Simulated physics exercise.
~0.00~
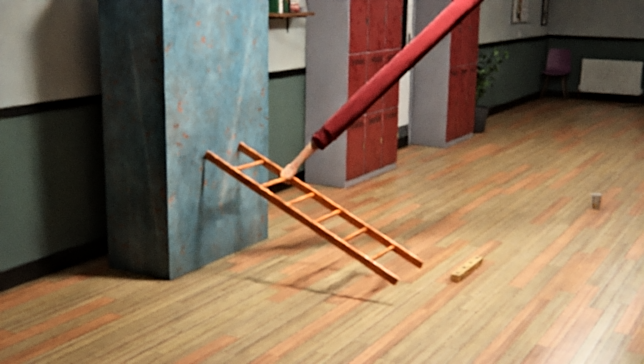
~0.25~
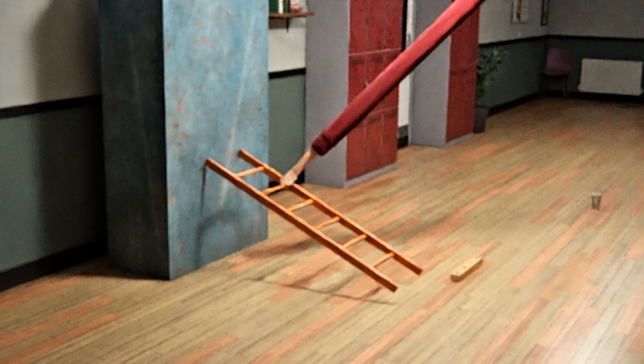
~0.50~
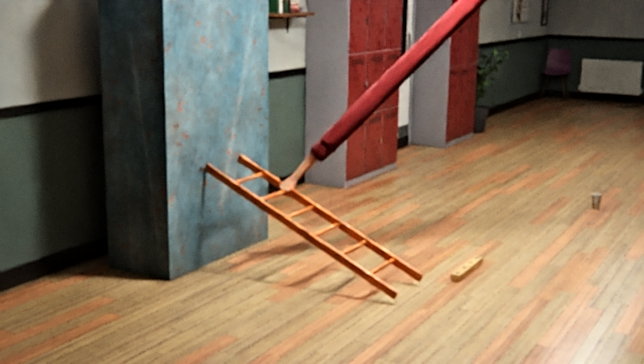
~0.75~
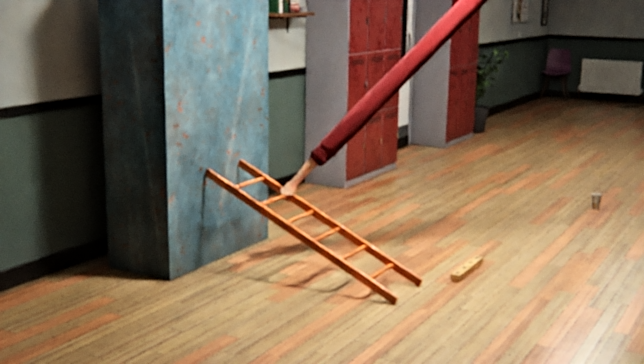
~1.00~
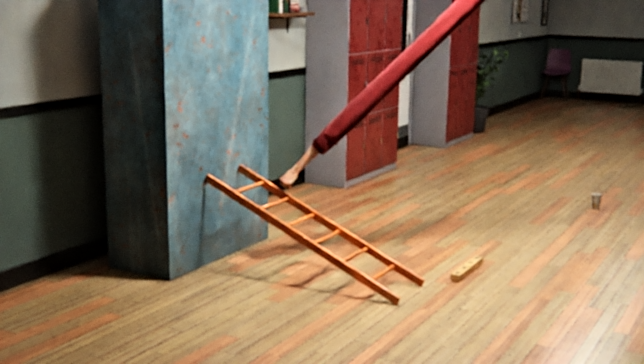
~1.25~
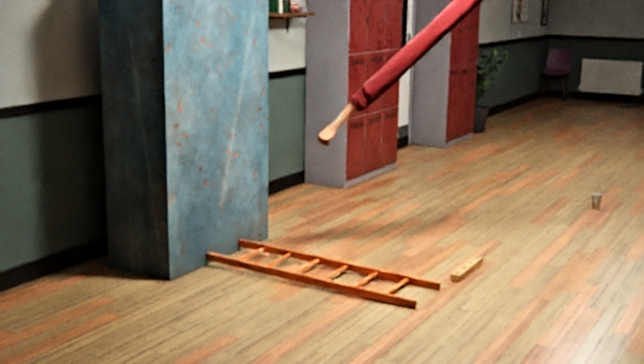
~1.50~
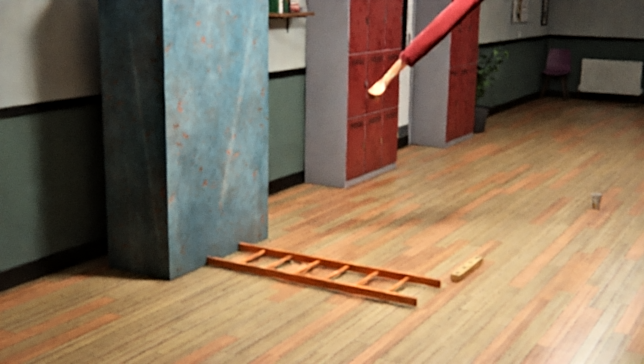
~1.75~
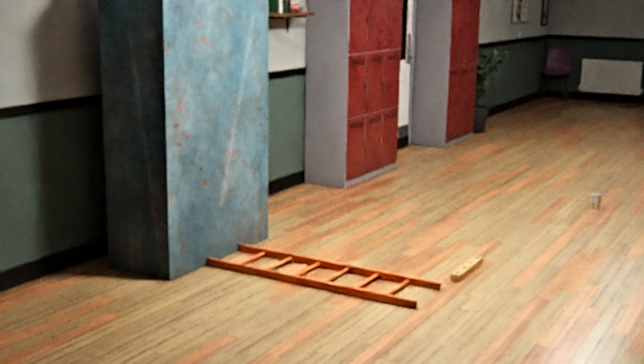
In a wood-floored room, a hand releases an orange ladder-like gate, which slips down flat.
